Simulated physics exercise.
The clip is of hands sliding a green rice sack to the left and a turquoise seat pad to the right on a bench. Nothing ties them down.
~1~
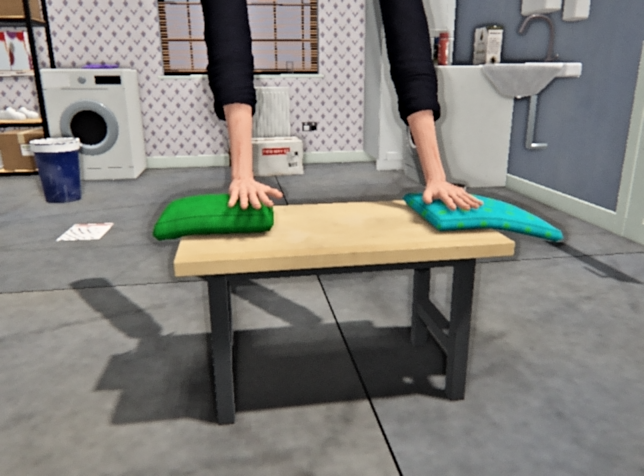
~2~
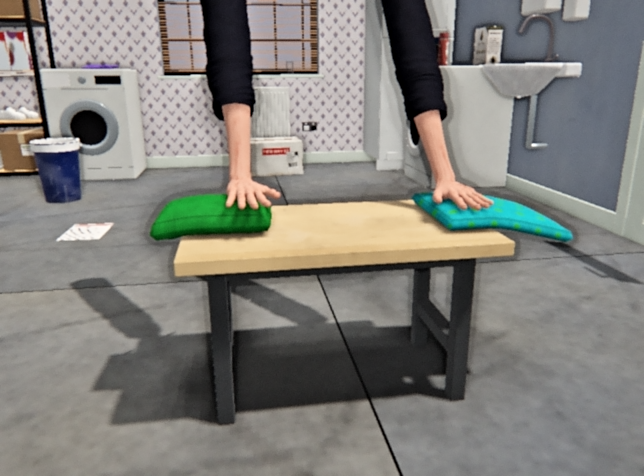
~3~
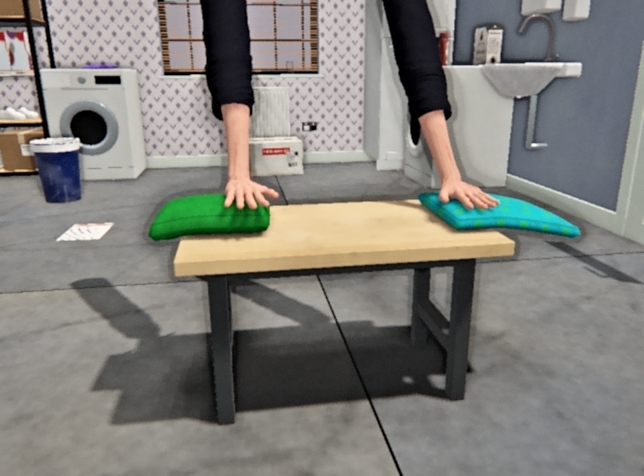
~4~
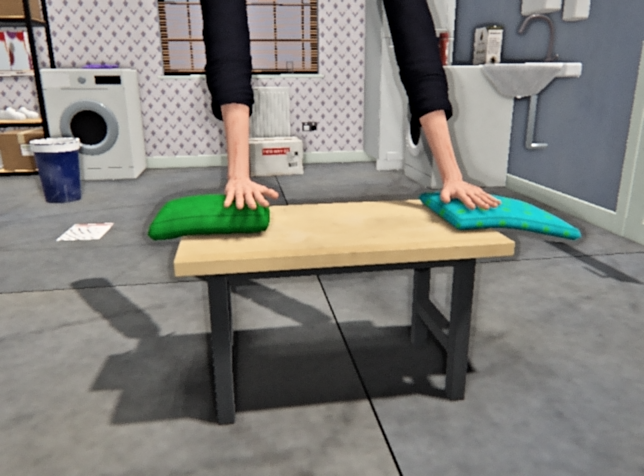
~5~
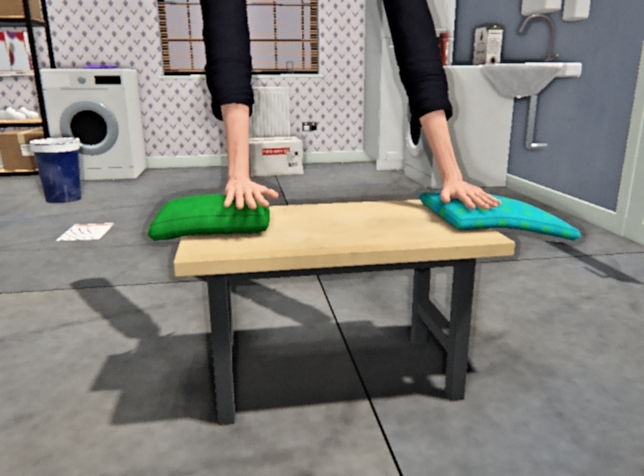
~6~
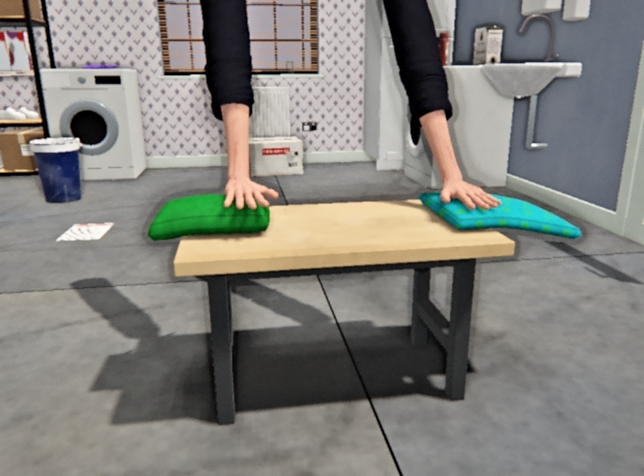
Two hands pressed flat on cushion-like bags slide them slightly outward along a pale wooden bench, the green one barely left and the turquoise one a little farther right, then stay still. The fixed view faces the bench from the front in a grey-floored utility room. Behind are a white washing machine and blue bin at left, and a sink at right.
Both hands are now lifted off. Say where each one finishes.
As it turns out, the green rice sack remains on top; the turquoise seat pad goes down.
Then, 0.32 s past the final frame, rice sack unmoved; seat pad falling near (486, 255).
Then, 0.60 s past the final frame, rice sack unmoved; seat pad on the floor near (532, 329).
When it is over, rice sack unmoved; seat pad on the floor near (546, 358). The green rice sack holds its place and the turquoise seat pad slumps off the end.
